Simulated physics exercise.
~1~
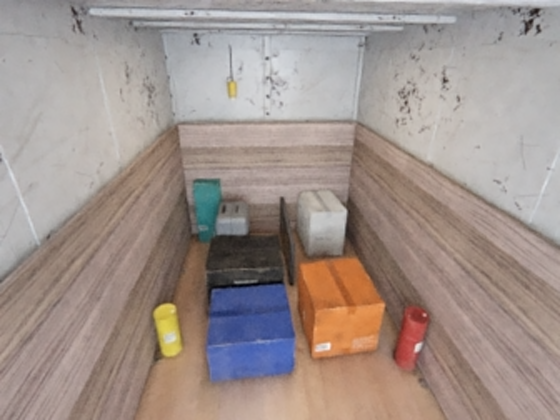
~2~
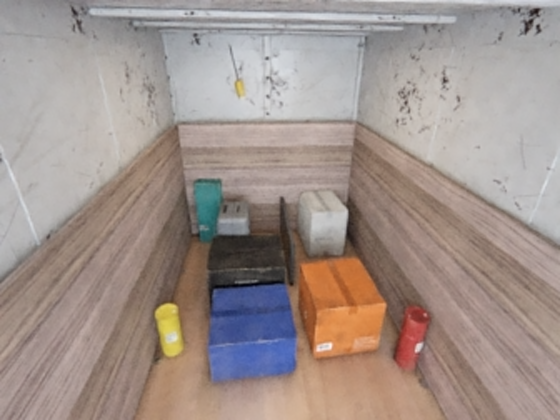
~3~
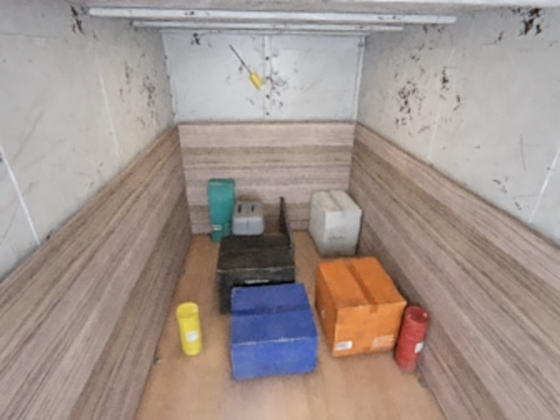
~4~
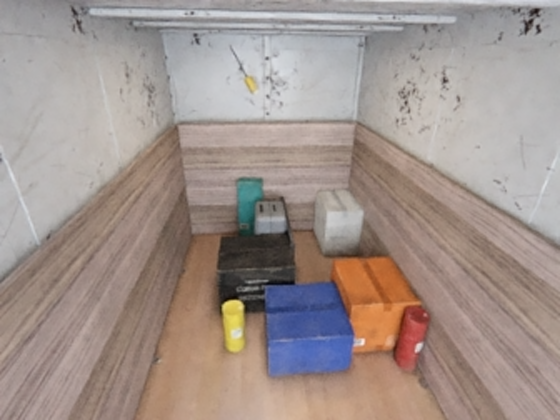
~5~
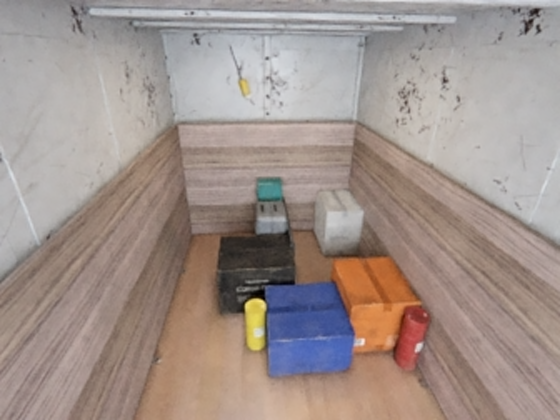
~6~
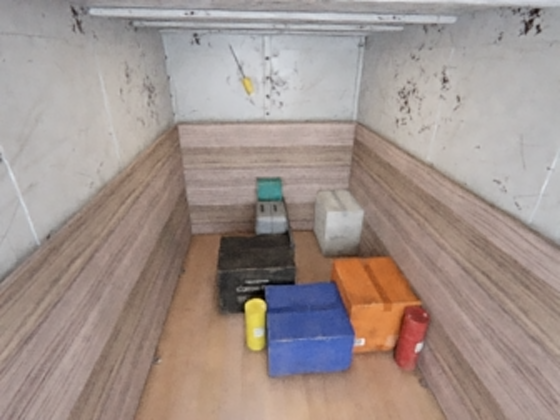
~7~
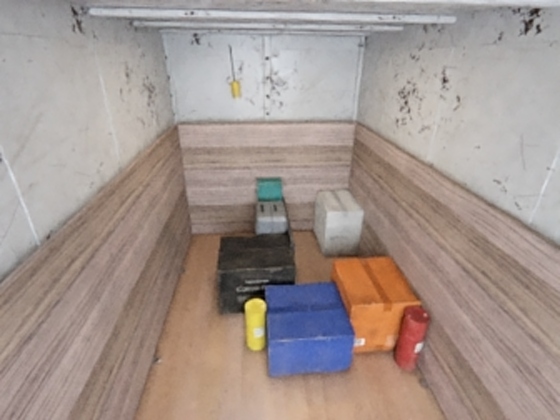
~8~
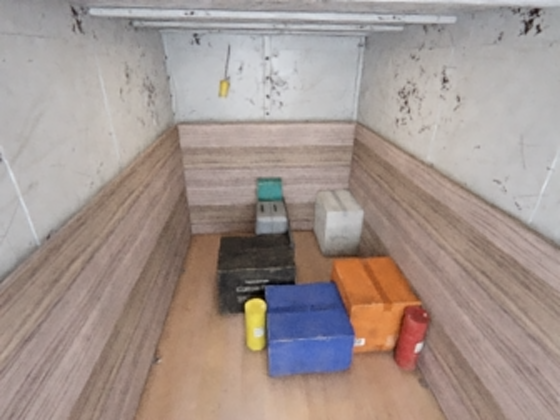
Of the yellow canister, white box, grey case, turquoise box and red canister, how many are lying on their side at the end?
None of them are lying on their side at the end. All five are still upright.
Van load bay with boxes, a grey case and a yellow canister sliding right near a swinging lamp, then resting still.
